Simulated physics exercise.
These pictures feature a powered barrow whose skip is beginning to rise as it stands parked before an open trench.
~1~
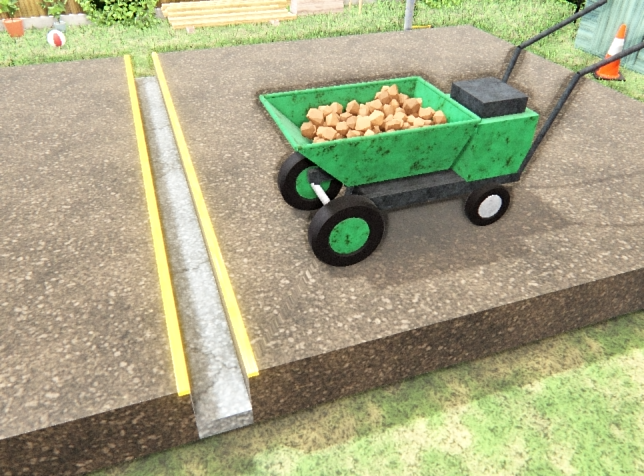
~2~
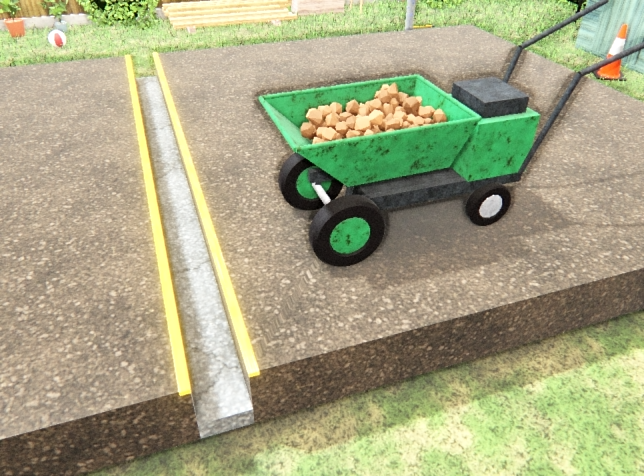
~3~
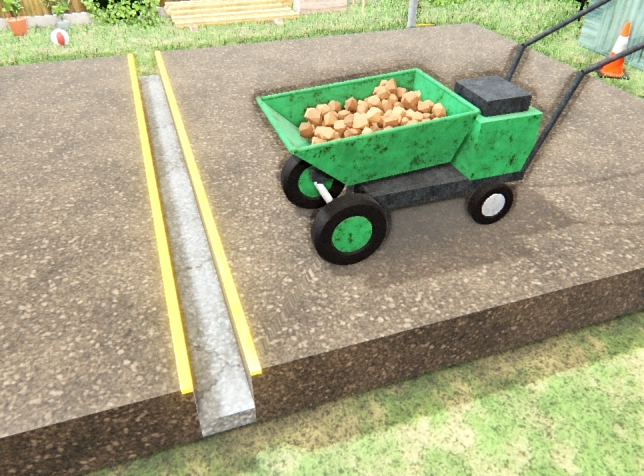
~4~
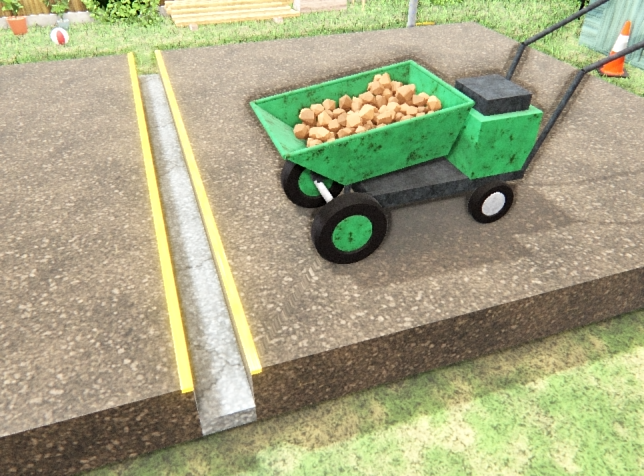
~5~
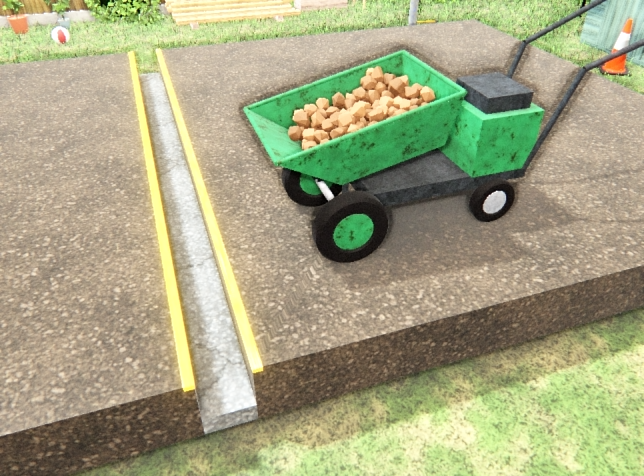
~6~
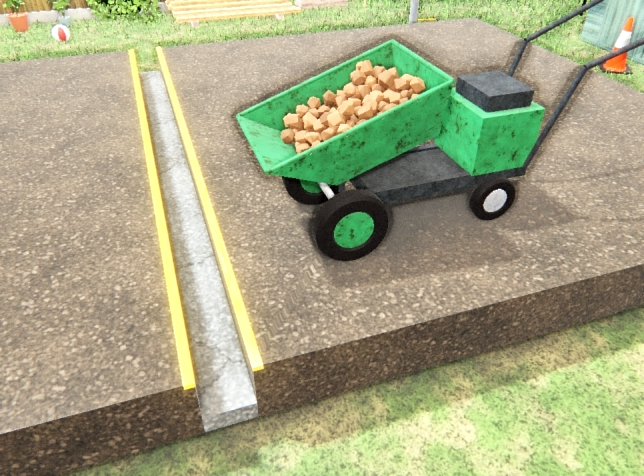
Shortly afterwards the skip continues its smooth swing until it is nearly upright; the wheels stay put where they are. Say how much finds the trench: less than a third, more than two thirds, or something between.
Watching that, the trench's share sits in the top third, beyond two-thirds of the load.
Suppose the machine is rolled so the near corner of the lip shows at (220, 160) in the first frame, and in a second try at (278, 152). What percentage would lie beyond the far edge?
I'd put it at around 90 percent the first time and 30 percent the second.
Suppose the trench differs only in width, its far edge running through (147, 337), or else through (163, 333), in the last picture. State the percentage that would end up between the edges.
About 100 %, then 100 %.
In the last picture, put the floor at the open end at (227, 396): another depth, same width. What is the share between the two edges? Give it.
The share would be roughly 70 per cent.
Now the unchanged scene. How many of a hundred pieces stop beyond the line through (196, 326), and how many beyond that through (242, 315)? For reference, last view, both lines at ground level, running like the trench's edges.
I'd say some 30 in a hundred, and after that 90 in a hundred.
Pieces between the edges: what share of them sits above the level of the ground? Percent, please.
Estimate: Near 10 per cent.
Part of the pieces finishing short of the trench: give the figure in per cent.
Call it some 5 percent of the pieces.
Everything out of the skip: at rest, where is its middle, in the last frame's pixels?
The centre comes to rest close to (196, 271).
Soon, skip tipped steeply; all in the skip.
A while on, skip tipped steeply; about half in the skip; a stray few short of the trench; about a third in or heaped over the trench; a stray few beyond it; a stray few falling.
Towards the end, skip tipped right over; a small part in the skip; a small part short of the trench; most in or heaped over the trench; a small part beyond it.
Finally, skip tipped right over; a stray few in the skip; a small part short of the trench; most in or heaped over the trench; a small part beyond it.
